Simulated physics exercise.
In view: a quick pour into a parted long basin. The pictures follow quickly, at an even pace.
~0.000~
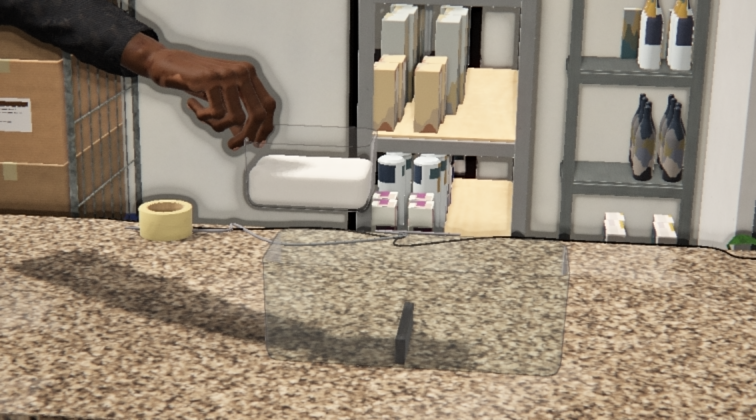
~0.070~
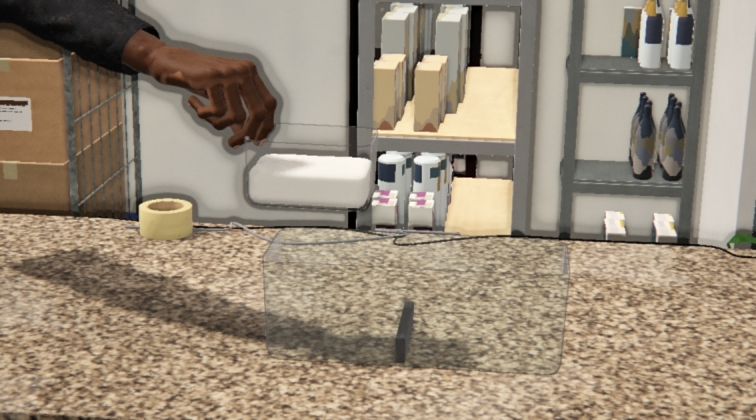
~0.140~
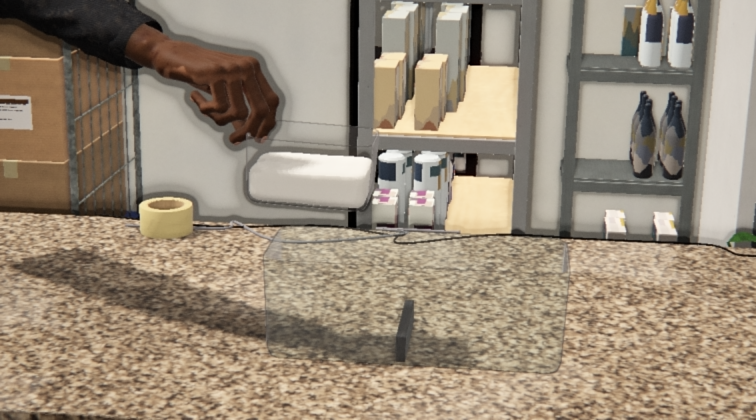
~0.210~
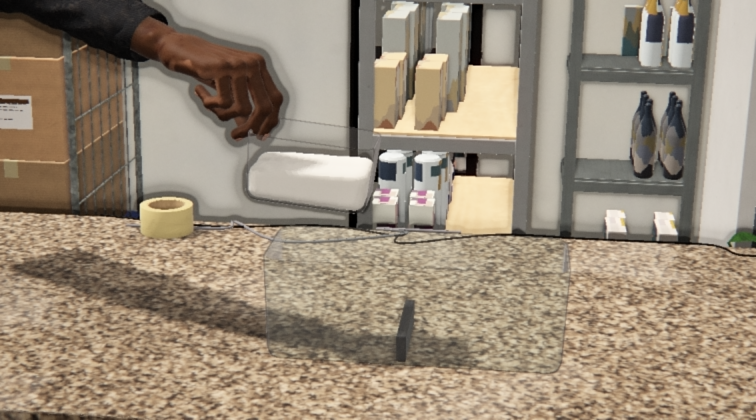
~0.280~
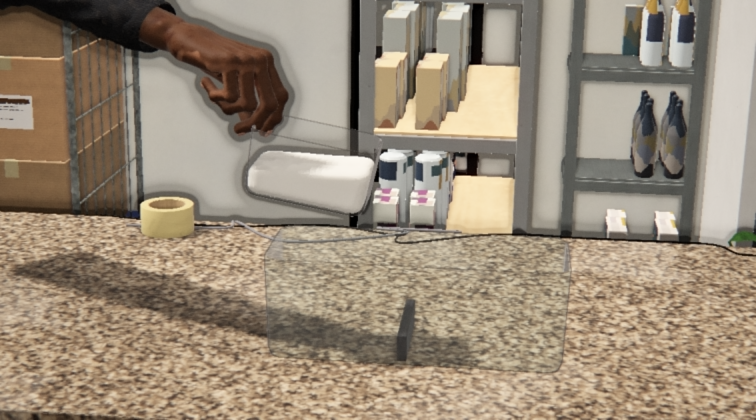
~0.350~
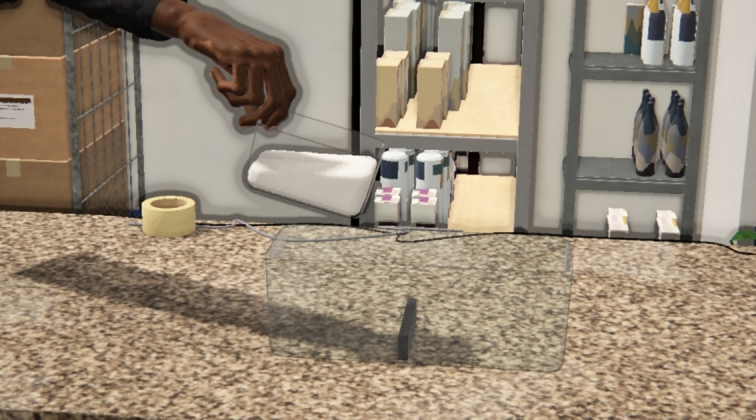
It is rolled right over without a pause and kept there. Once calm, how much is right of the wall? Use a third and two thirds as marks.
The share right of the wall is from a third to two thirds.
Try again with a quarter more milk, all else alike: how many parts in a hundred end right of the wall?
Near 60 %.
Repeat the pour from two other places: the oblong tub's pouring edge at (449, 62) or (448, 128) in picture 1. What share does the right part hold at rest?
About 95 and 95 per cent.
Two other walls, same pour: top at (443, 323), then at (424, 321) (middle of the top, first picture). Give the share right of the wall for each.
First some 5, then 25 per cent.
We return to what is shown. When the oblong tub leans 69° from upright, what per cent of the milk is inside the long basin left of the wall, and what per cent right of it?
Some 0 per cent left and 15 right.
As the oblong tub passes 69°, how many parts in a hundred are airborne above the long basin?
Roughly 25 in a hundred.
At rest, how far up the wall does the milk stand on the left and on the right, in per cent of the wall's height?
Left about 40, right about 30.
A moment on, the oblong tub is tipped part way and 58 per cent is still to pour, 2 is left of the wall and 16 right of it.
Next, the oblong tub is tipped right over and 11 per cent is still to pour, 34 is left of the wall and 51 right of it.
Then the oblong tub is tipped right over and 0 per cent is still to pour, 49 is left of the wall and 51 right of it.
Later the oblong tub is tipped right over and 0 per cent is still to pour, 49 is left of the wall and 51 right of it.
At rest 49 per cent lies left of the wall, 51 right of it and 0 outside.
